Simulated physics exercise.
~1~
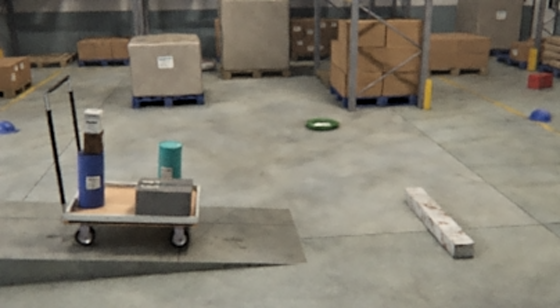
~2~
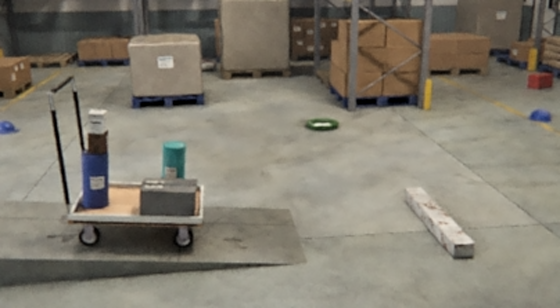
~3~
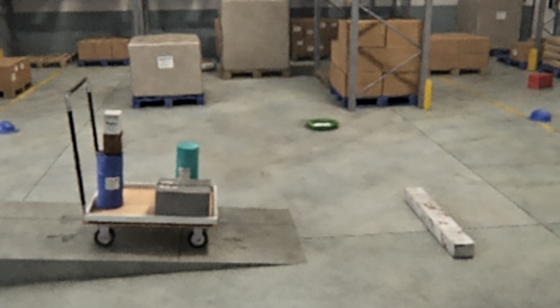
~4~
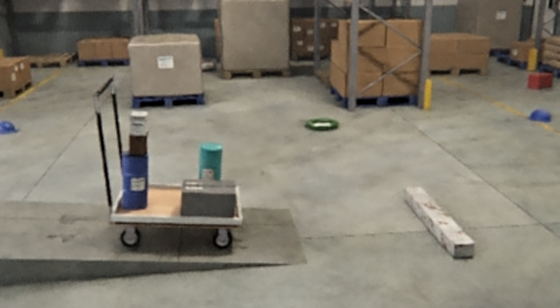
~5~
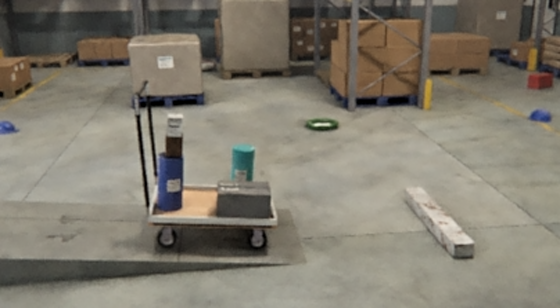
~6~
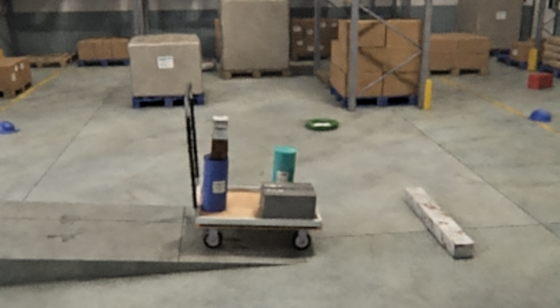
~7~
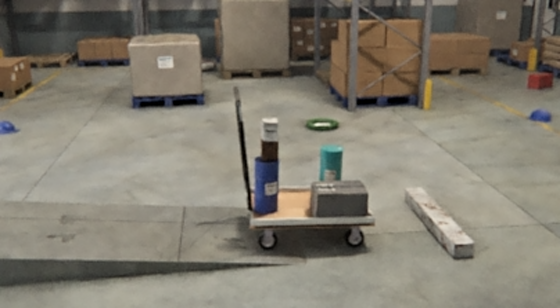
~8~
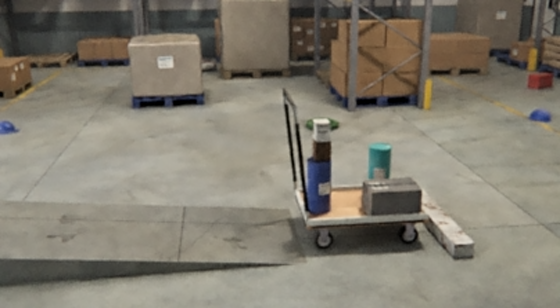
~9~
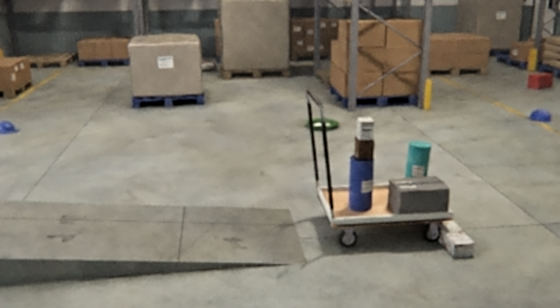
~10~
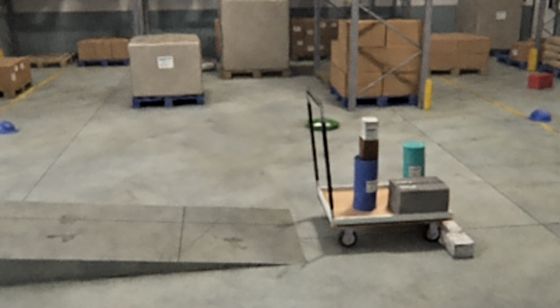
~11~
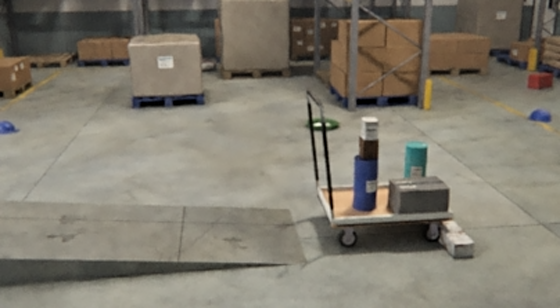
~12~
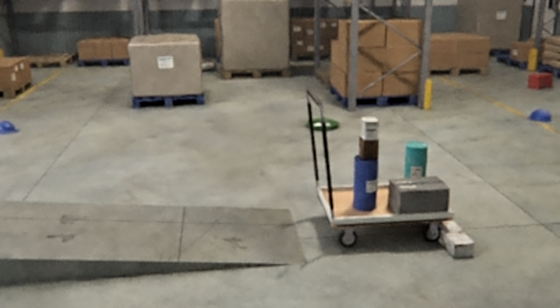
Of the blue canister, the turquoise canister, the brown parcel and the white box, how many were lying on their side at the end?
None of them were lying on their side. Both canisters, the brown parcel and the white box were all still upright on the trolley.
A loaded trolley rolled right down a low ramp and across the warehouse floor until it stopped against a long pale block. The stack on the blue canister shifted slightly forward, but everything stayed aboard, with both canisters still upright.
